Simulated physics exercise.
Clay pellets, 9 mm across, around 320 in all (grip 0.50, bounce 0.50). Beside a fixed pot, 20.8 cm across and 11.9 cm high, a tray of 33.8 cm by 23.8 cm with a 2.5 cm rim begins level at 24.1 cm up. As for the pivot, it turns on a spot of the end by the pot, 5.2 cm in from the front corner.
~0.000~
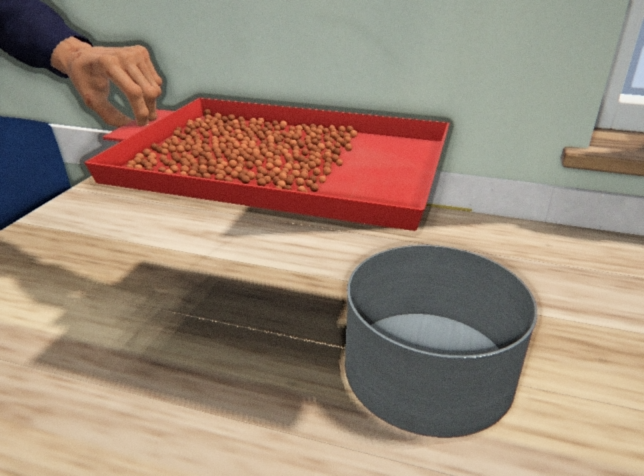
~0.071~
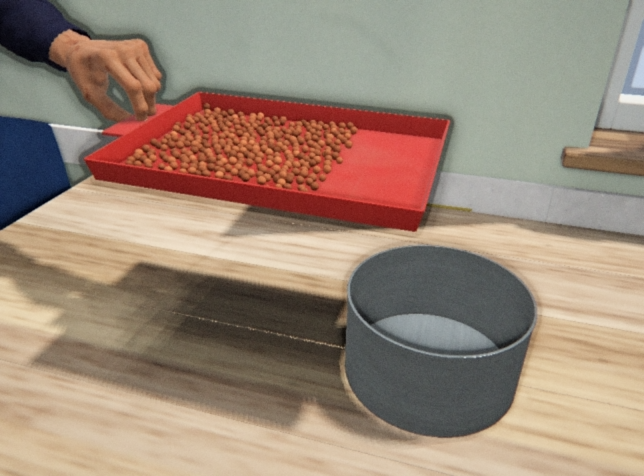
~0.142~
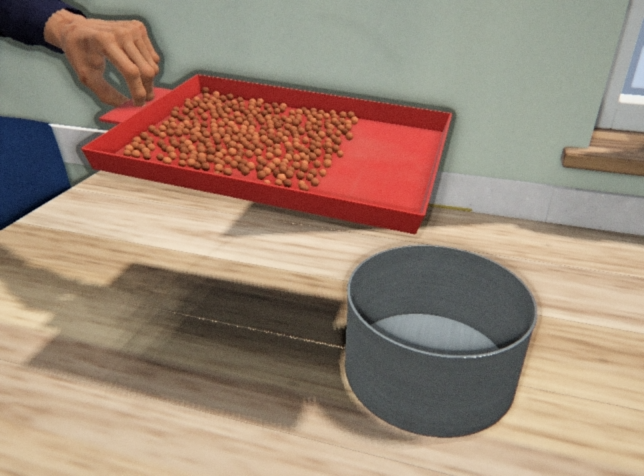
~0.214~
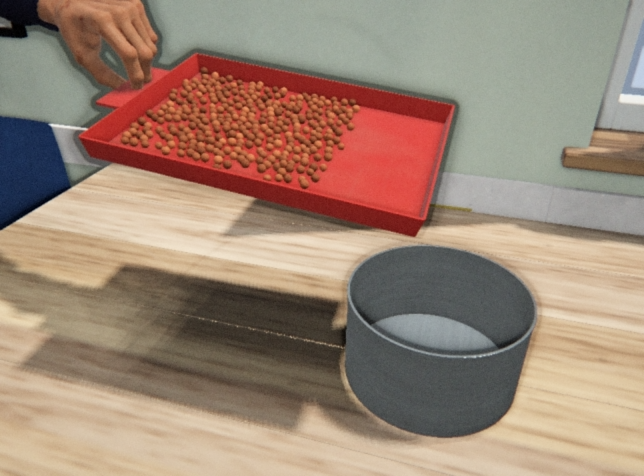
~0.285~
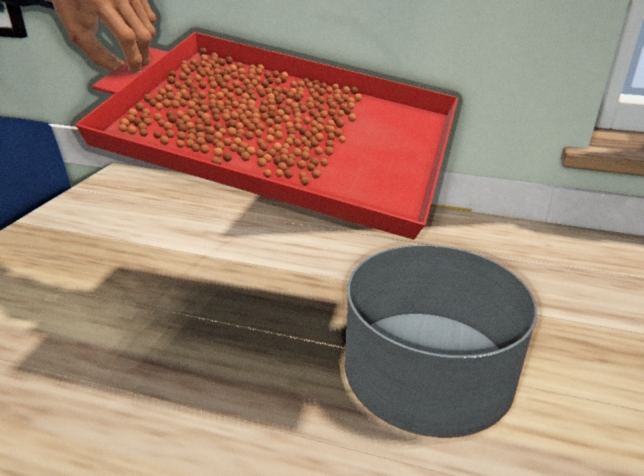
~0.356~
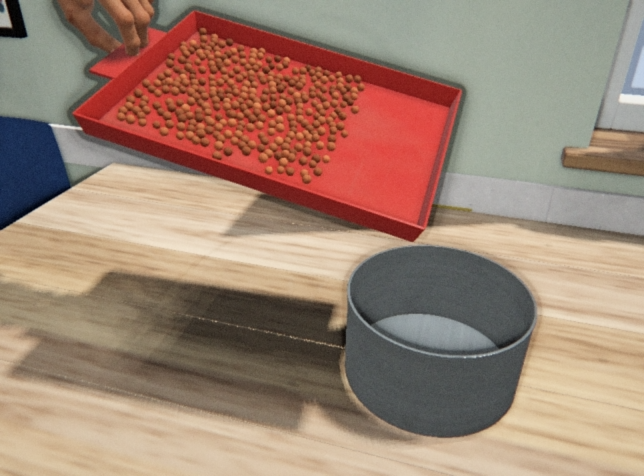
The clip opens on a red tray of small brown pellets, nearly level above a wooden surface, with a hand at its left end and an empty gray pot at lower right. The hand rises with the left end, steadily tilting the tray down toward the right, while the pellets stay bunched toward the left.
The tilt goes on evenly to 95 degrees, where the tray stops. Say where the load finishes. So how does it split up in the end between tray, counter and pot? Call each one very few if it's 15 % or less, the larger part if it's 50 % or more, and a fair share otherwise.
I'd say tray very few, counter the larger part, pot a fair share.
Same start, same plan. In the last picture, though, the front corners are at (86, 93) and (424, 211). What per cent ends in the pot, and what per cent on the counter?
In the pot: 90 per cent; on the counter: 10 per cent.
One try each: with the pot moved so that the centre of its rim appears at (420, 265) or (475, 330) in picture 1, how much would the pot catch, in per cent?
Around 0 per cent, then around 75 per cent.
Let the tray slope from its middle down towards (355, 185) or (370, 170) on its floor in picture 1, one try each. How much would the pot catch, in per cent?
Roughly 80 per cent on the first try and 70 per cent on the second.
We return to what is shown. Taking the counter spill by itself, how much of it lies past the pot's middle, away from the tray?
60 %.
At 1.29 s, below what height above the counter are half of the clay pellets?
About 28 cm.
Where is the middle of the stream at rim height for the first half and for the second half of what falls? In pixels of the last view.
I'd mark about (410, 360) for the first half and about (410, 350) for the second.
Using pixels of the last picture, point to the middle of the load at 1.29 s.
(370, 185), roughly.
Then, at 0.92 s, tilt 55 degrees; the tray holds 100 %, the pot 0 %.
After 1.29 s, tilt 79 degrees; the tray holds 85 %, the pot 0 %.
After 1.75 s, tilt 95 degrees; the tray holds 15 %, the pot 20 %.
In the end, at 2.9 s, tray 0 %, counter 60 %, pot 40 %.
